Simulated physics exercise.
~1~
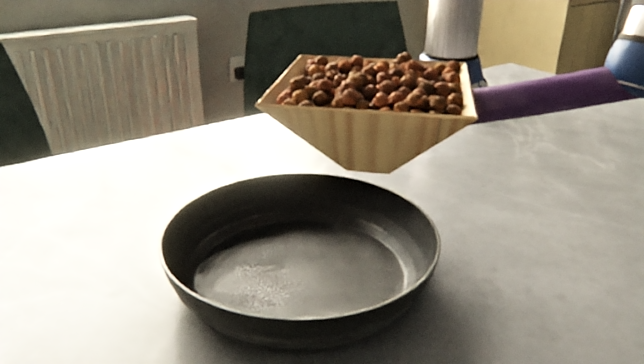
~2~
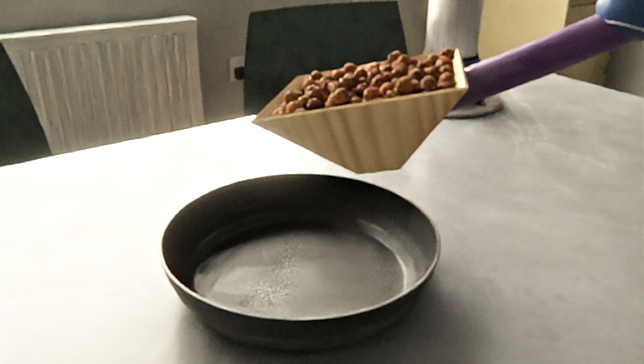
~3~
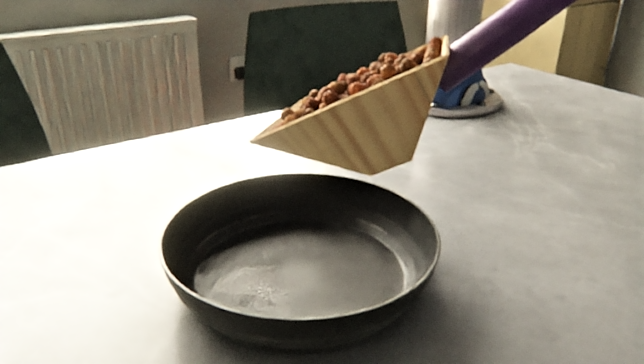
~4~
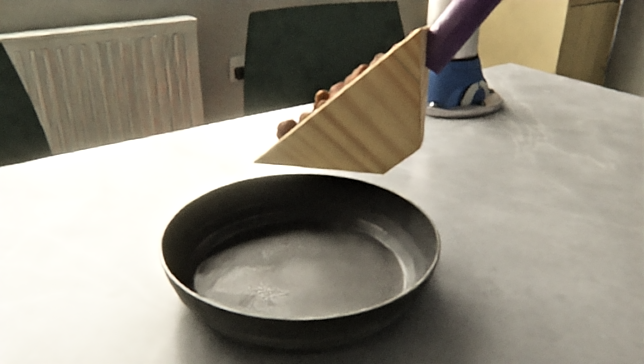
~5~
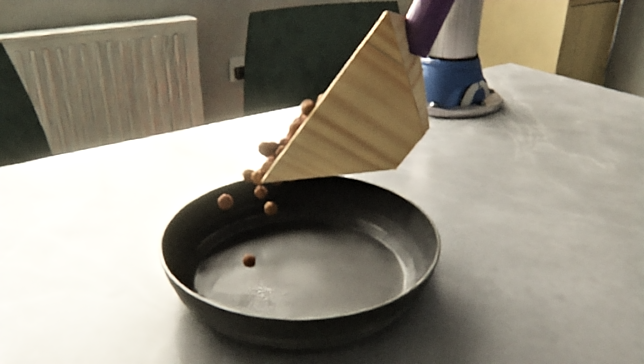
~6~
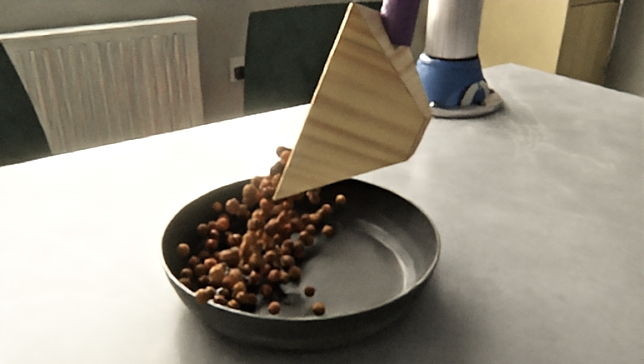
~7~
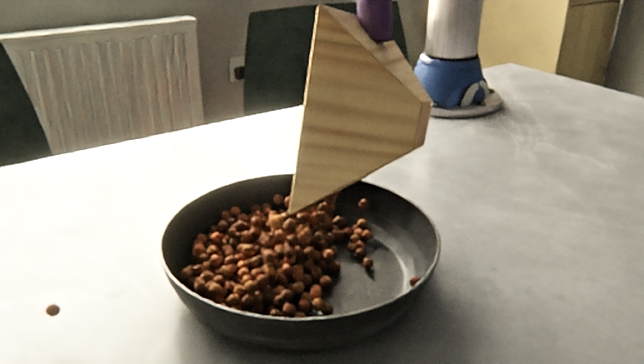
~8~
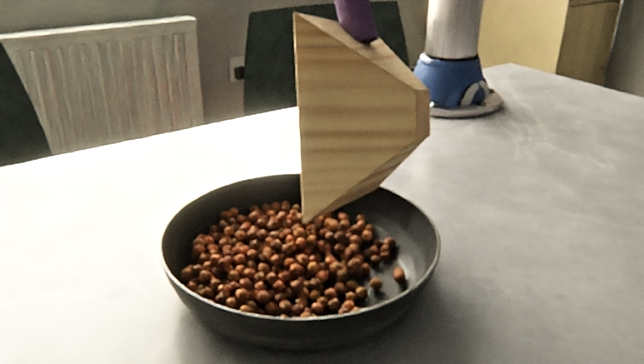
A robot arm with a purple link and a blue and white base reaches in from the right over a grey table, seen from slightly above, holding a pale wooden scoop heaped with small reddish-brown balls. A dark round pan sits empty below it, with a white radiator and dark chairs behind. The scoop tips steadily to the left, and a few balls drop from its lip. The rest then pour down in a thick stream and pile up in the pan. One stray ball appears on the table at left, then is gone. Finally the scoop hangs steeply tipped above the well-filled pan.
